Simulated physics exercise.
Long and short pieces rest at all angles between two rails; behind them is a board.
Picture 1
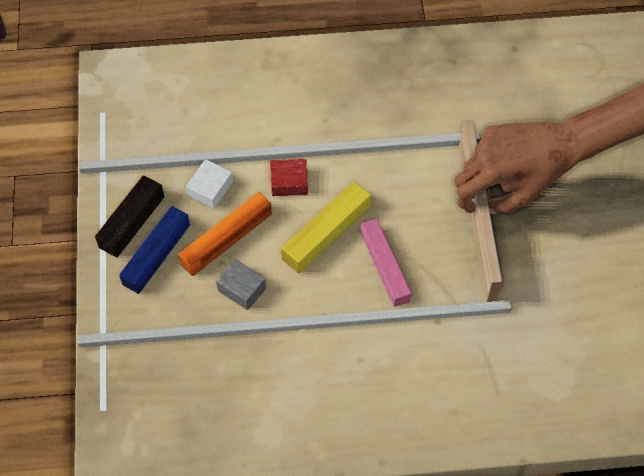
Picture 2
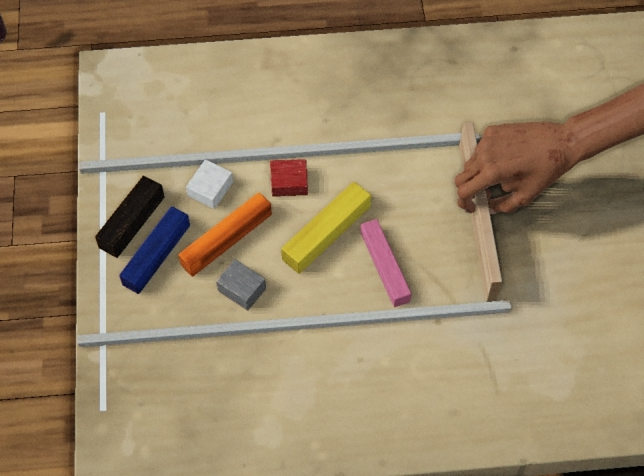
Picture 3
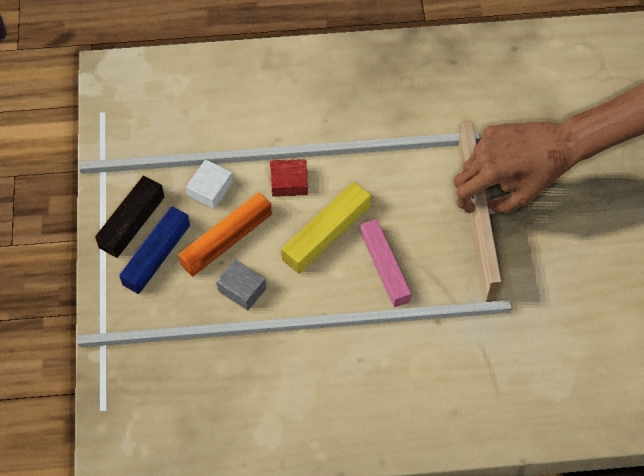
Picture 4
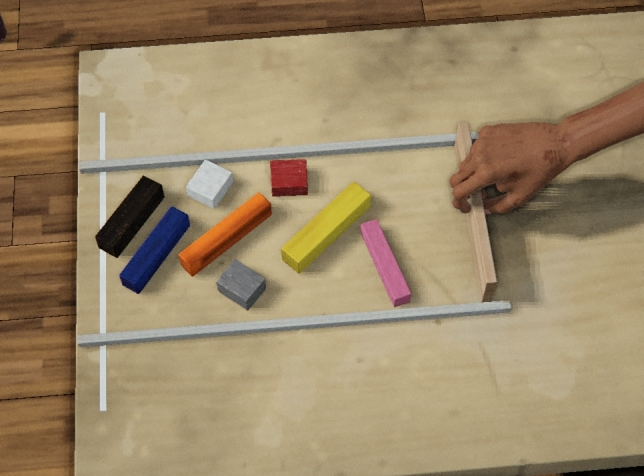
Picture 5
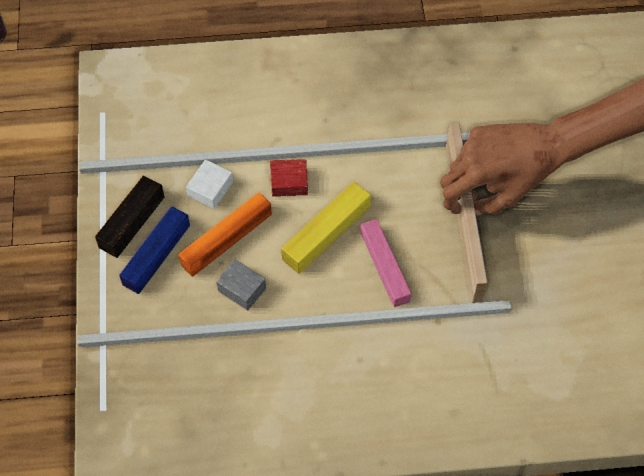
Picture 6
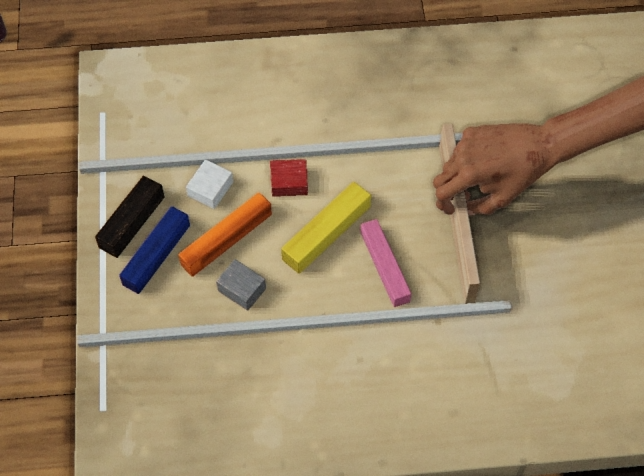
Hand holding a wooden board upright between two rails, then sliding it slightly left while the scattered coloured blocks stay still.
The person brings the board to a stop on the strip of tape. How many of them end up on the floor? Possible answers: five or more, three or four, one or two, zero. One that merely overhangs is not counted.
So the push knocks five or more off, going by the tape.
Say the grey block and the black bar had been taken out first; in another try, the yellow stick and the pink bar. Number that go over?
The count is 4 in one try and 4 in the other, in that order.
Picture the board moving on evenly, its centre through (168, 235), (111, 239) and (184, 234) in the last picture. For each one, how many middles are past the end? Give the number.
In order, that gives 1, then 5, then 0.
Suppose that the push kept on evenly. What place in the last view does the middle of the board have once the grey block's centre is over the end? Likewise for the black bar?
The middle is at (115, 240) when it's the grey block, and at (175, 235) when it's the black bar.
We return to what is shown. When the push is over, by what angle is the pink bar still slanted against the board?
Roughly 0°.
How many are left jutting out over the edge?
So the number is 1.
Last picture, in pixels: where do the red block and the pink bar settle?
They end up close to (84, 183) and (93, 289).
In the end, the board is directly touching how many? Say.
It's 2.
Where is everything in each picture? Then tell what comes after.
Black bar (130, 216); blue stick (155, 250); white block (210, 184); board (479, 211); tape (103, 252), in the first frame.
Blue stick (155, 250); board (479, 211), in the second frame.
White block (210, 184); grey block (241, 285), in the third frame.
Black bar (130, 216); orange stick (226, 234), in the fourth frame.
Blue stick (155, 250); pink bar (385, 263), in the fifth frame.
Black bar (130, 216); blue stick (155, 250); white block (210, 184); board (459, 212); tape (103, 252), in the sixth frame.
A little later, none off yet; black bar at rest near (130, 216); blue stick at rest near (155, 250); white block at rest near (210, 184).
When it is over, the number that fall off is five or more; down, yellow stick, grey block, orange stick, white block, blue stick and black bar.
